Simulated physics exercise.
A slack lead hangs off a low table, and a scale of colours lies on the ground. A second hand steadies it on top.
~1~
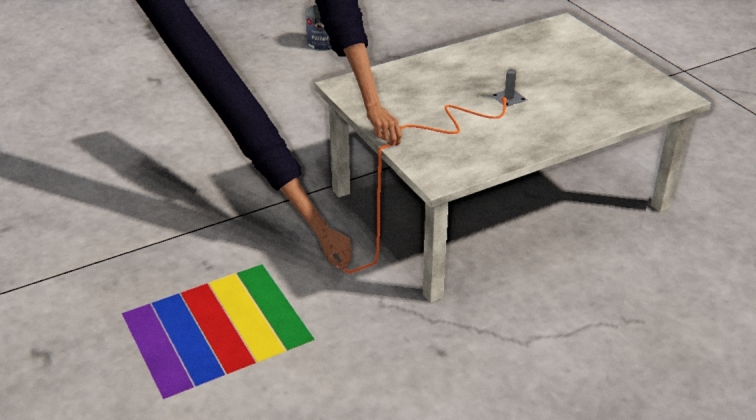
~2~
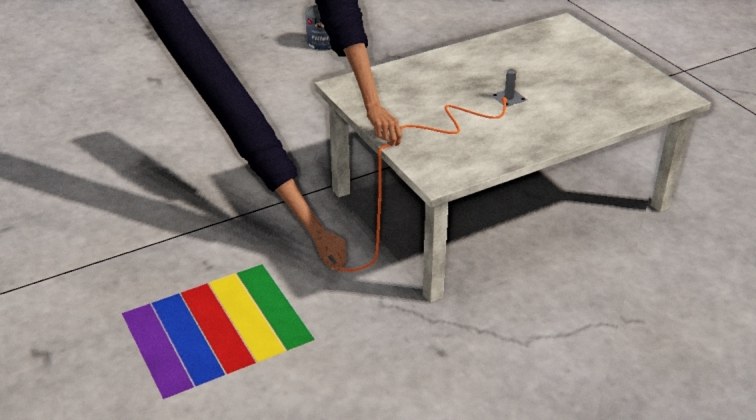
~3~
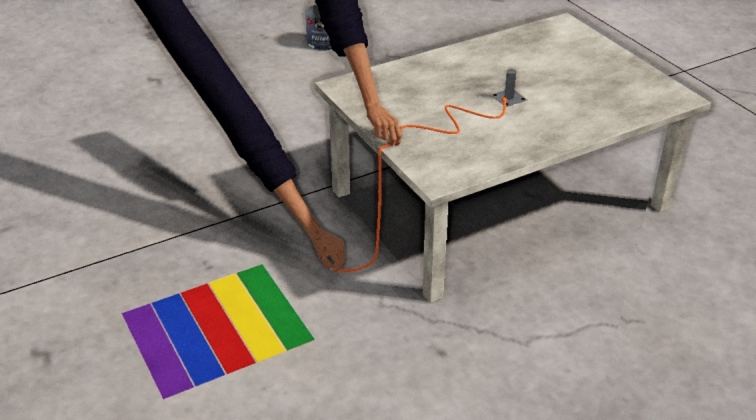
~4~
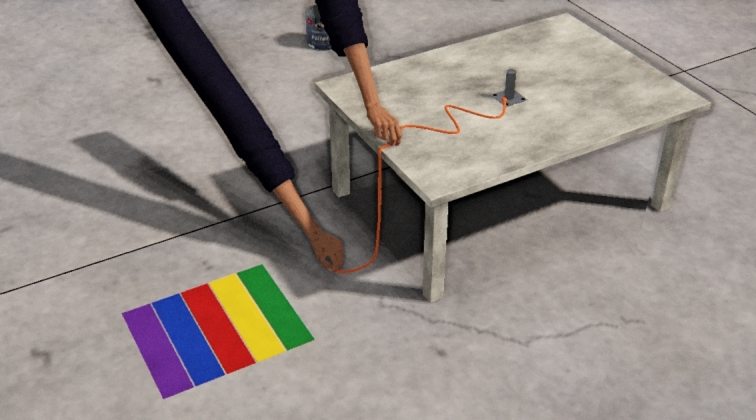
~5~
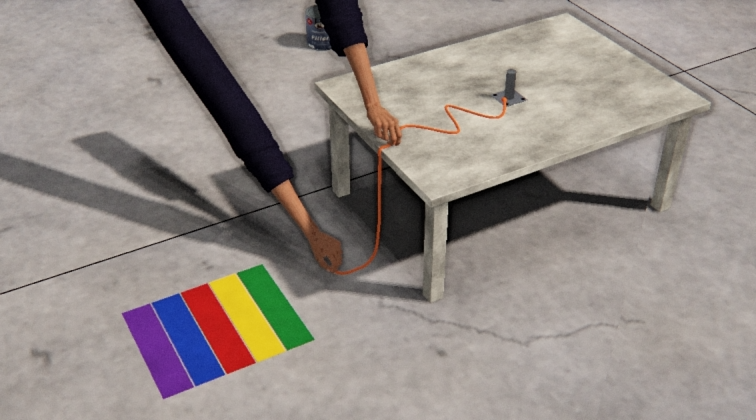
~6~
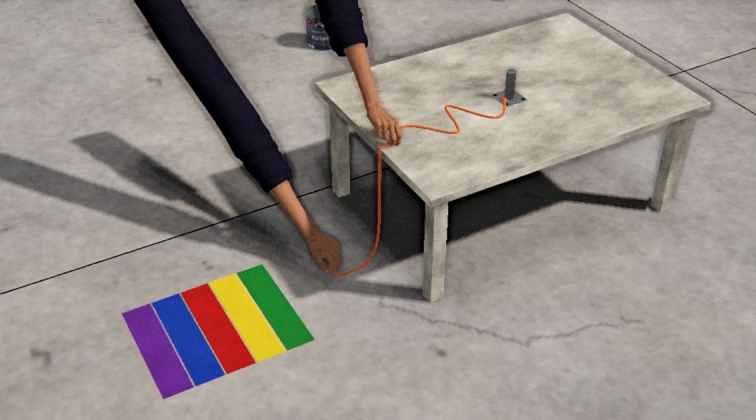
An orange lead runs in a wavy line from a small dark post across a pale, mottled low table, held at the edge by one dark-sleeved hand and below by another. On the grey, cracked floor at lower left, seen from above, lie purple, blue, red, yellow and green stripes. The lower hand and lead shift very slightly; the camera stays still.
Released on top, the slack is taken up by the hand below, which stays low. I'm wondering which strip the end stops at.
It stops at the purple strip.
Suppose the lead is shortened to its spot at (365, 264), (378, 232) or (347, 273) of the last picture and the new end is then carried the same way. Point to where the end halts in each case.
About (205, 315) first, then about (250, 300), and finally about (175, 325).
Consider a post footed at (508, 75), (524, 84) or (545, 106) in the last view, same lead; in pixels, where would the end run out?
Near (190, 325); near (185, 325); near (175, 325).
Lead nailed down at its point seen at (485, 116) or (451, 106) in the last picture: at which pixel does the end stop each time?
(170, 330); (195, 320).
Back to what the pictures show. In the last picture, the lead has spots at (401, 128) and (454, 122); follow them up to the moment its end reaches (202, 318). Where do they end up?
(363, 188) and (400, 133), approximately.
Soon after, end near (201, 318); over red.
After that, end near (170, 329); over blue.
At the stop, end near (150, 336); over purple. The end stops over the purple strip.
